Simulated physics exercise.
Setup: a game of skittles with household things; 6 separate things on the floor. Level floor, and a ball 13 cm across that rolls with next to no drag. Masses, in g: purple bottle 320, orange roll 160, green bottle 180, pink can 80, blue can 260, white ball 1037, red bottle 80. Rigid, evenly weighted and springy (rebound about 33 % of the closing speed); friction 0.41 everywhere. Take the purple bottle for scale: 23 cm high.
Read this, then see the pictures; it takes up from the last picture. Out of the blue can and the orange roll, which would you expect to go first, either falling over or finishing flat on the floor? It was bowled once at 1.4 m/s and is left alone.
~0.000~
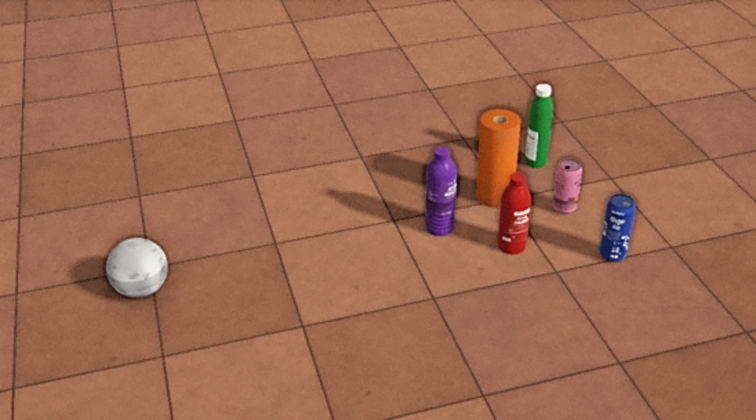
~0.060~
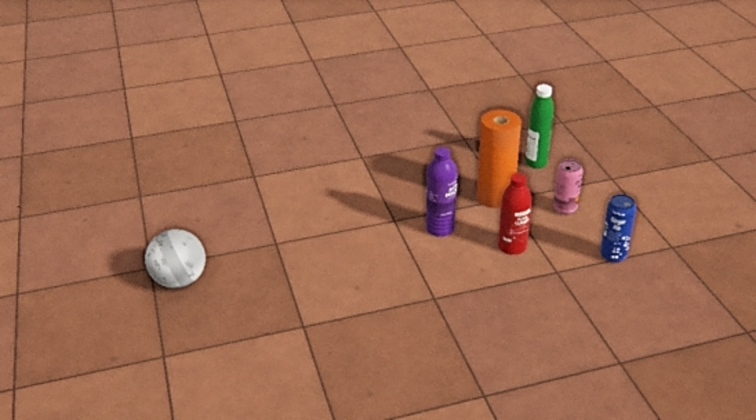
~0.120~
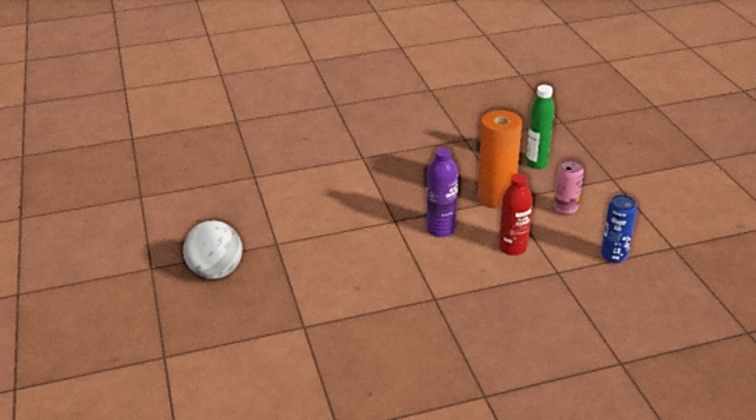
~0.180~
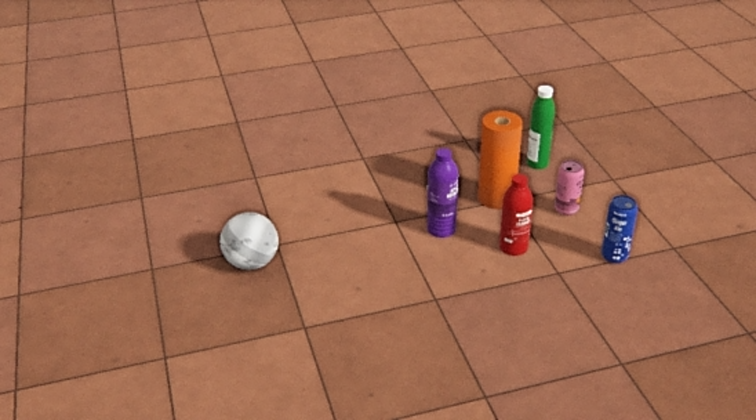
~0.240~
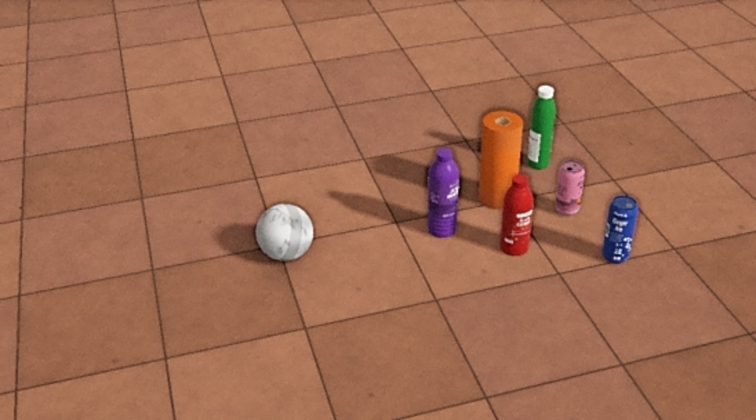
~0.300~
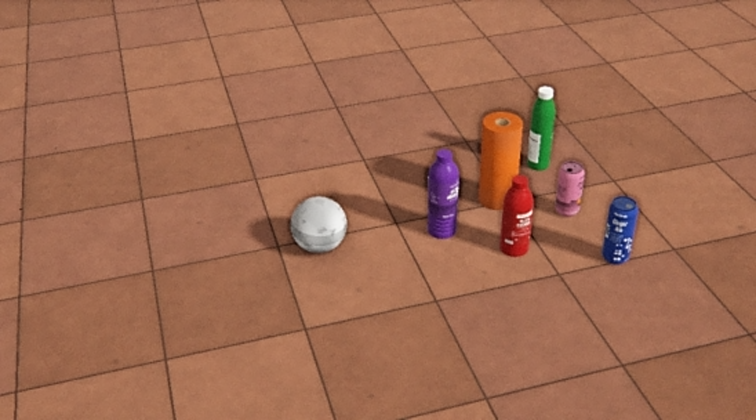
I would say the second of the pair.
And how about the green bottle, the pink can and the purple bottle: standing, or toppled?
Well, the green bottle tumbles down, the pink can holds steady, and the purple bottle tumbles down.
Around 0.80 s, ball has run 97 cm; white ball near (504, 157); orange roll at 28° to upright near (559, 154); purple bottle on its side; red bottle on its side.
Around 1.20 s, ball has run 121 cm; white ball near (560, 121); orange roll on its side near (606, 170); purple bottle on its side; green bottle on its side.
Finally (2.6 s), on their side or leaning hard on the floor, purple bottle, orange roll, green bottle and red bottle; the other 2 still in place (within 8 cm). Final places as that camera would see them, blue can near (620, 231), orange roll near (603, 165). Blue can was never lost; orange roll went at 0.84 s.
